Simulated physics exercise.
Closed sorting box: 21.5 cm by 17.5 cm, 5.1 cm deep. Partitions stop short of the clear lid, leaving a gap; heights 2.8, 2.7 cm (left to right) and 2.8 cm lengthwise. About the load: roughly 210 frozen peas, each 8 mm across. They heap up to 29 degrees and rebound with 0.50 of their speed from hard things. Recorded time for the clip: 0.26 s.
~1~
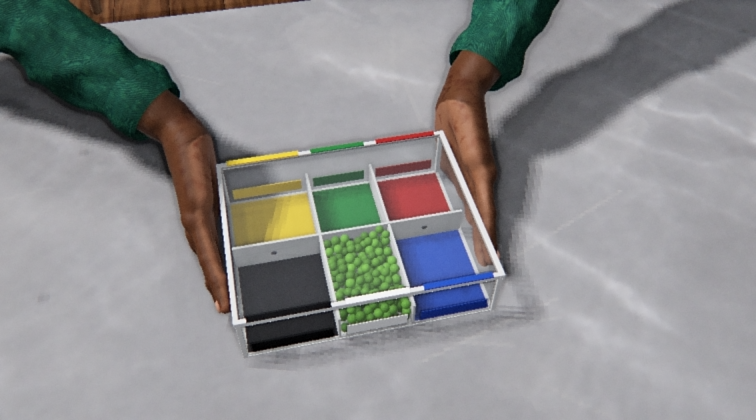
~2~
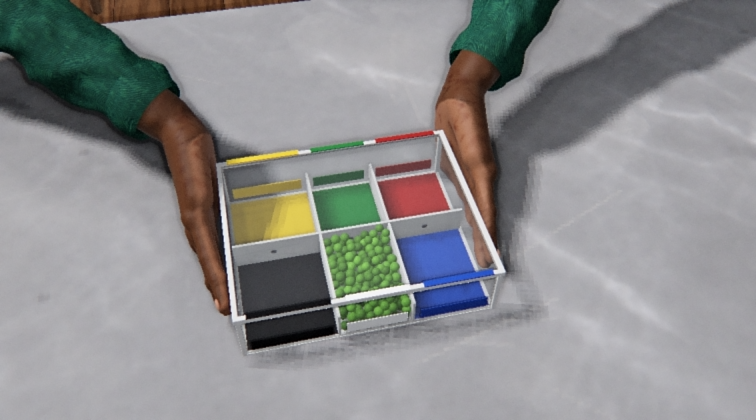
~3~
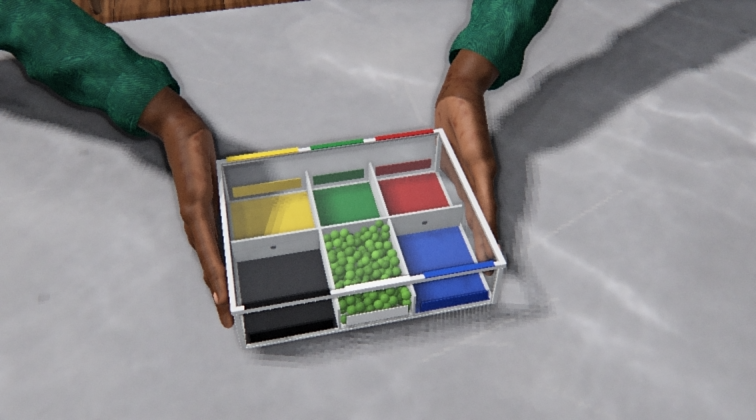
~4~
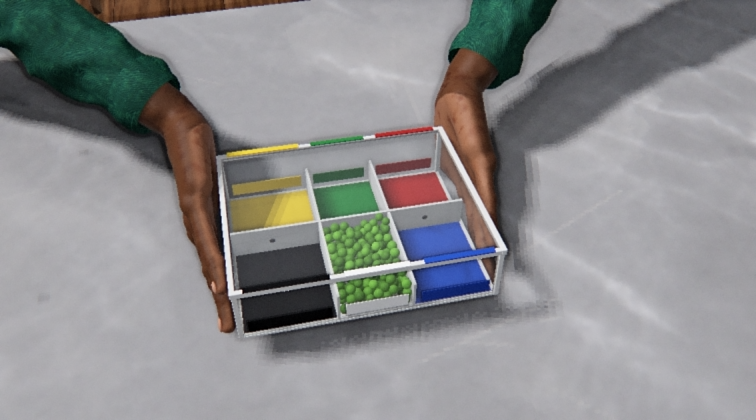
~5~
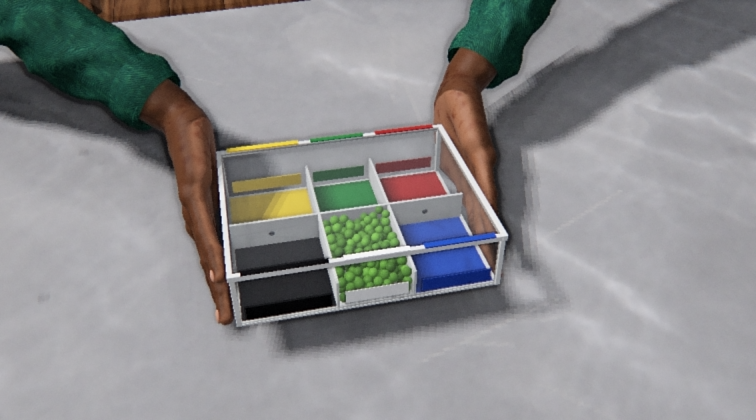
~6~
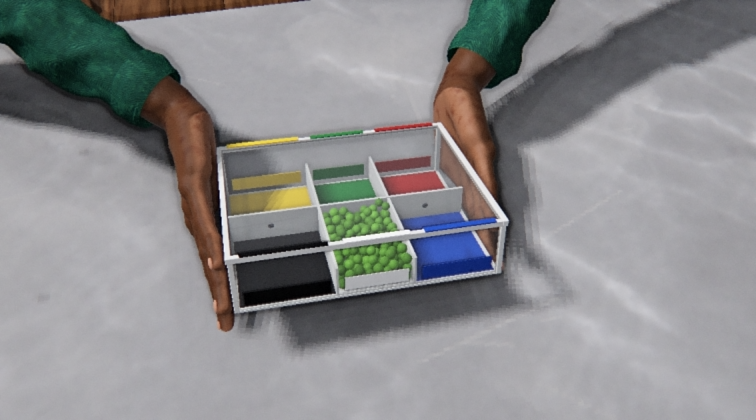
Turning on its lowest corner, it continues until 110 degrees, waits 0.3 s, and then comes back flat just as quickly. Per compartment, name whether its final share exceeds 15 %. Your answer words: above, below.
Red - above; blue - below; green - above; yellow - below; white - below; black - below.
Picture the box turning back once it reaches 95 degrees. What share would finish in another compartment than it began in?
Some 90 per cent.
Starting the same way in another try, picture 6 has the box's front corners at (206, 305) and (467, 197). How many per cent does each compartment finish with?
By the end, red has 0%, blue has 0%, green has 0%, yellow has 70%, white has 0% and black has 30%.
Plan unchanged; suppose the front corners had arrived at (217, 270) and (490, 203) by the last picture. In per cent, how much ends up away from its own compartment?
Then about 100 per cent.
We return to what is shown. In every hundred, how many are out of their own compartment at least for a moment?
Close to 100 percent.
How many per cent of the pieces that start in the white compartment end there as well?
0 %.
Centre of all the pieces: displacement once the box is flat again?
10.5 cm.
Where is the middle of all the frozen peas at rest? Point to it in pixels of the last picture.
Roughly pixel (370, 193).
Then, 1.45 s after the last picture, tilt 110 degrees; red 45 %, green 55 %, yellow 5 %.
Then, 2.41 s after the last picture, tilt 56 degrees; red 45 %, green 50 %, yellow 5 %.
Then, 3.37 s after the last picture, tilt 0 degrees; red 50 %, green 50 %, yellow 5 %.
In the end, red 50 %, blue 0 %, green 50 %, yellow 5 %, white 0 %, black 0 %.
